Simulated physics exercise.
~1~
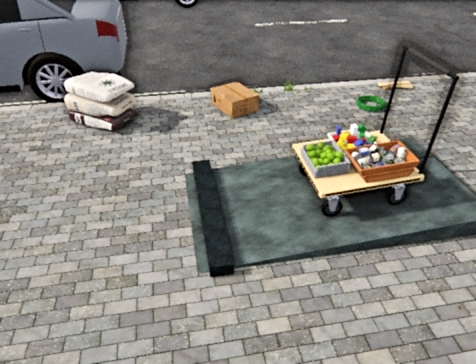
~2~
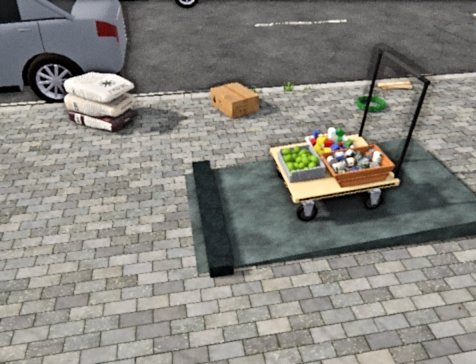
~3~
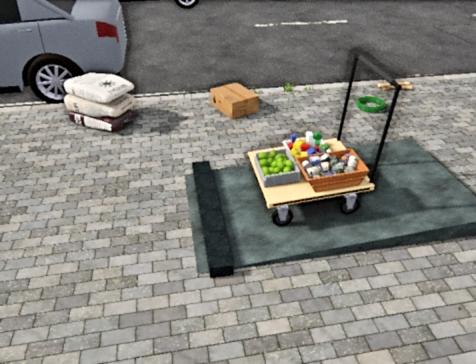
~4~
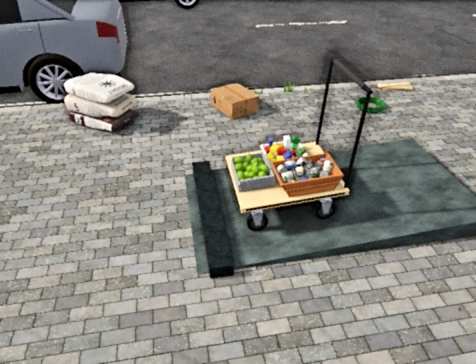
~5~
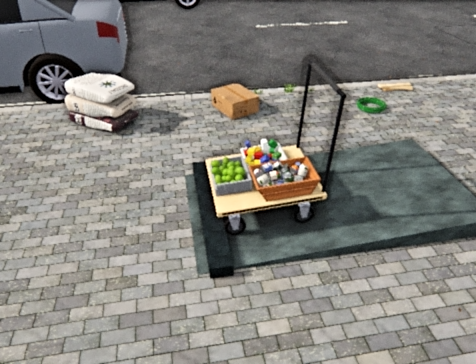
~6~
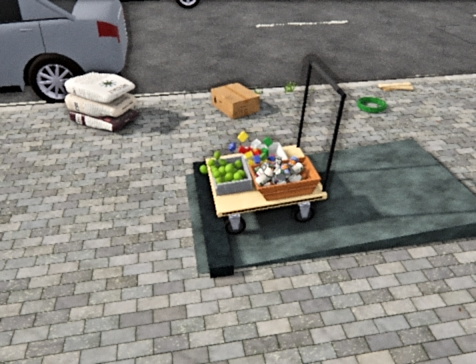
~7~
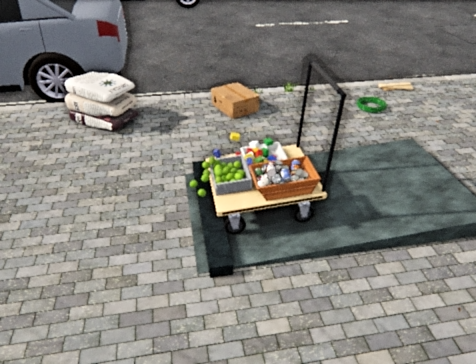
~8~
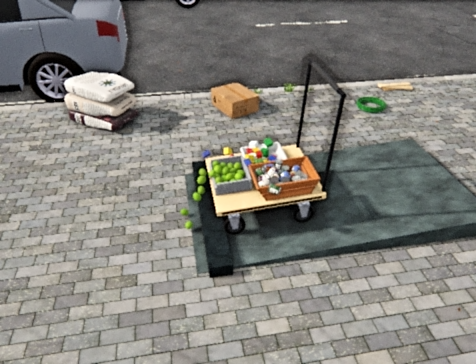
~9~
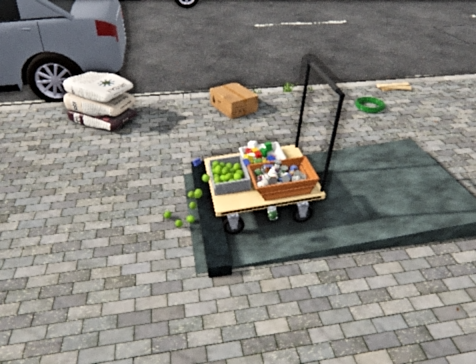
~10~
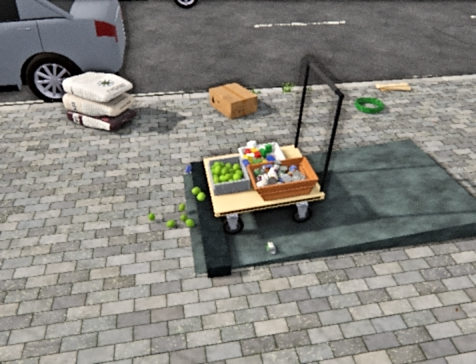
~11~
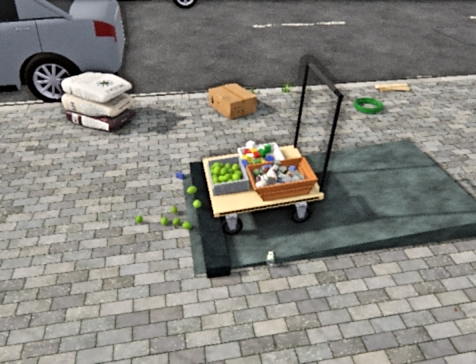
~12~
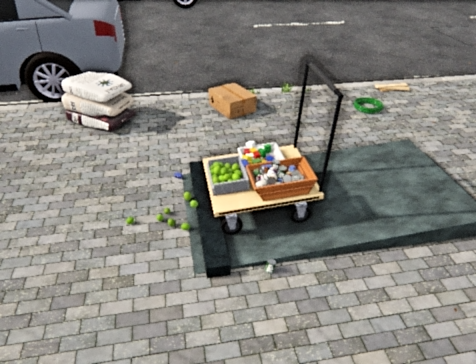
Paved roadside with a parked car, a trolley of loaded trays rolling left, stopping at a kerb and spilling several green balls.
